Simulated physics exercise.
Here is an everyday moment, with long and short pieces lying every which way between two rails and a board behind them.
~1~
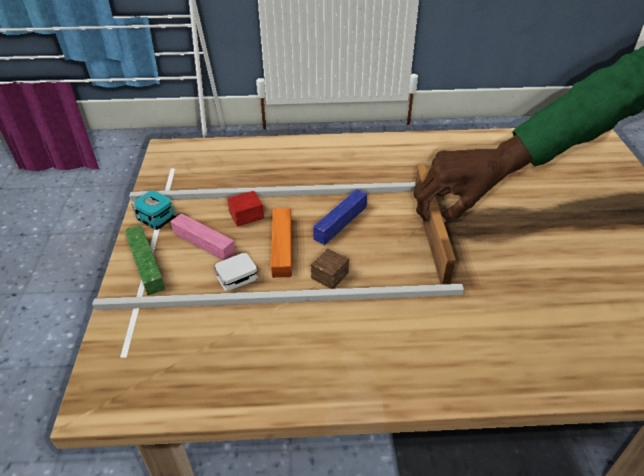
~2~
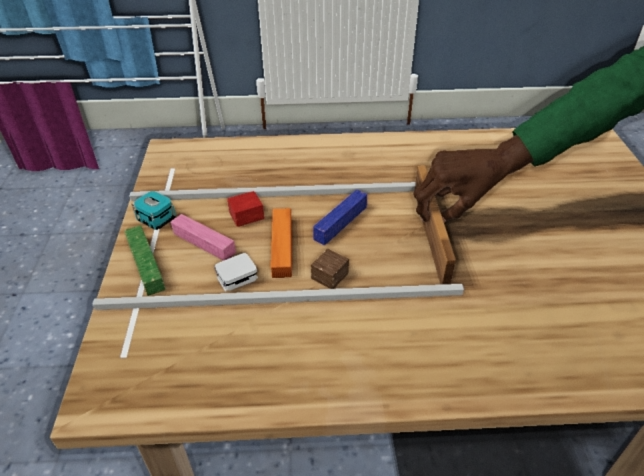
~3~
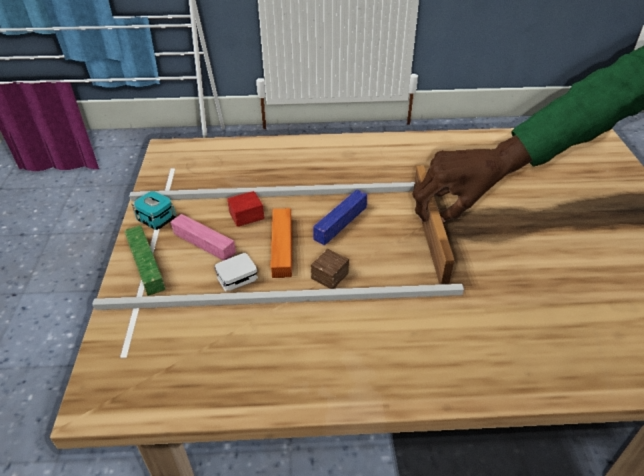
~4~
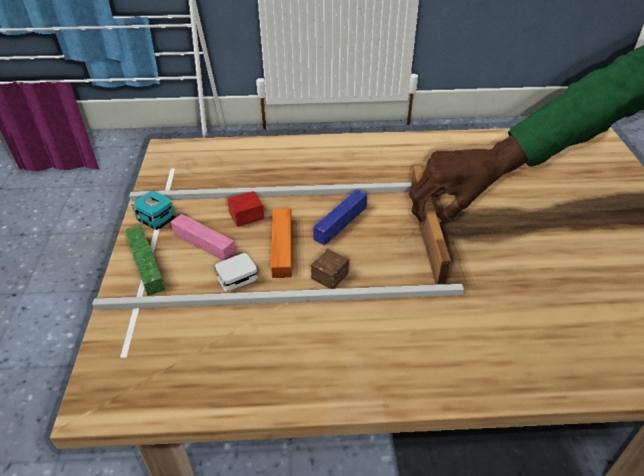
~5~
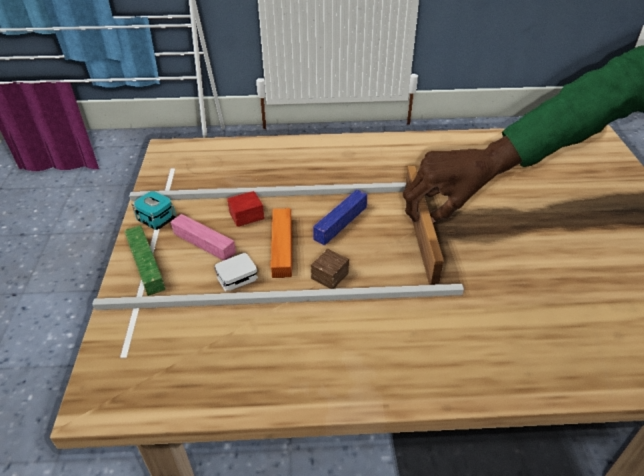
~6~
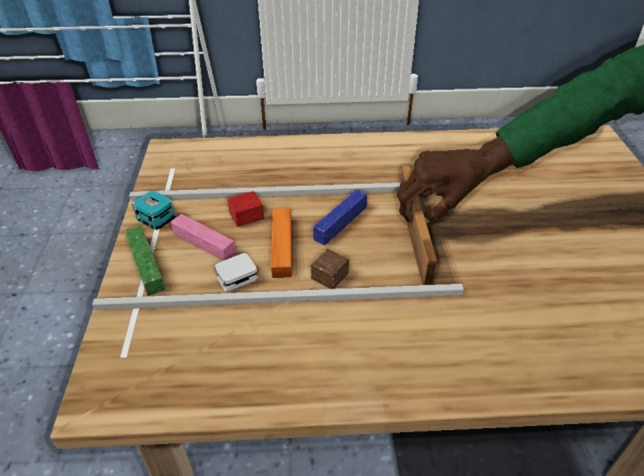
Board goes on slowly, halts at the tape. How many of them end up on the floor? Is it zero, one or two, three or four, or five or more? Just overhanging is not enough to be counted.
In this one, three or four spill over.
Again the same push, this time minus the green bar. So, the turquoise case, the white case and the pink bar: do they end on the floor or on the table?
So the turquoise case goes down, the white case goes down and the pink bar goes down.
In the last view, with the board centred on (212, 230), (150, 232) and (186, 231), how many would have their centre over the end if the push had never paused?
First 0, then 4, finally 1.
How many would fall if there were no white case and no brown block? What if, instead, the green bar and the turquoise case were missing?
Falls come to 3 the first time and 2 the other time.
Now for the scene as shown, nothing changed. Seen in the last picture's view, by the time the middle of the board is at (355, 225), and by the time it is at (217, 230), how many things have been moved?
Counts: 1, 8.
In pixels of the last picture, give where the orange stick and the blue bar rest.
I'd say approximately (119, 246) and then (148, 225).
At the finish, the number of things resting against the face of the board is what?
Contact count: 2.
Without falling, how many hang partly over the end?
Number: 2.
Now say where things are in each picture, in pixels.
The first frame shows turquoise case (154, 210); green bar (144, 259); pink bar (203, 237); board (433, 222); tape (153, 246).
The second frame shows green bar (144, 259); orange stick (282, 241).
The third frame shows pink bar (203, 237); white case (237, 274).
The fourth frame shows turquoise case (154, 210); blue bar (341, 216).
The fifth frame shows green bar (144, 259); brown block (330, 269).
The sixth frame shows turquoise case (154, 210); green bar (144, 259); pink bar (203, 237); board (416, 223); tape (153, 246).
Soon after, none off yet; turquoise case at rest near (154, 210); green bar at rest near (144, 259); pink bar at rest near (203, 237).
At rest, the number that fall off is three or four; fallen, white case, pink bar, green bar and turquoise case.
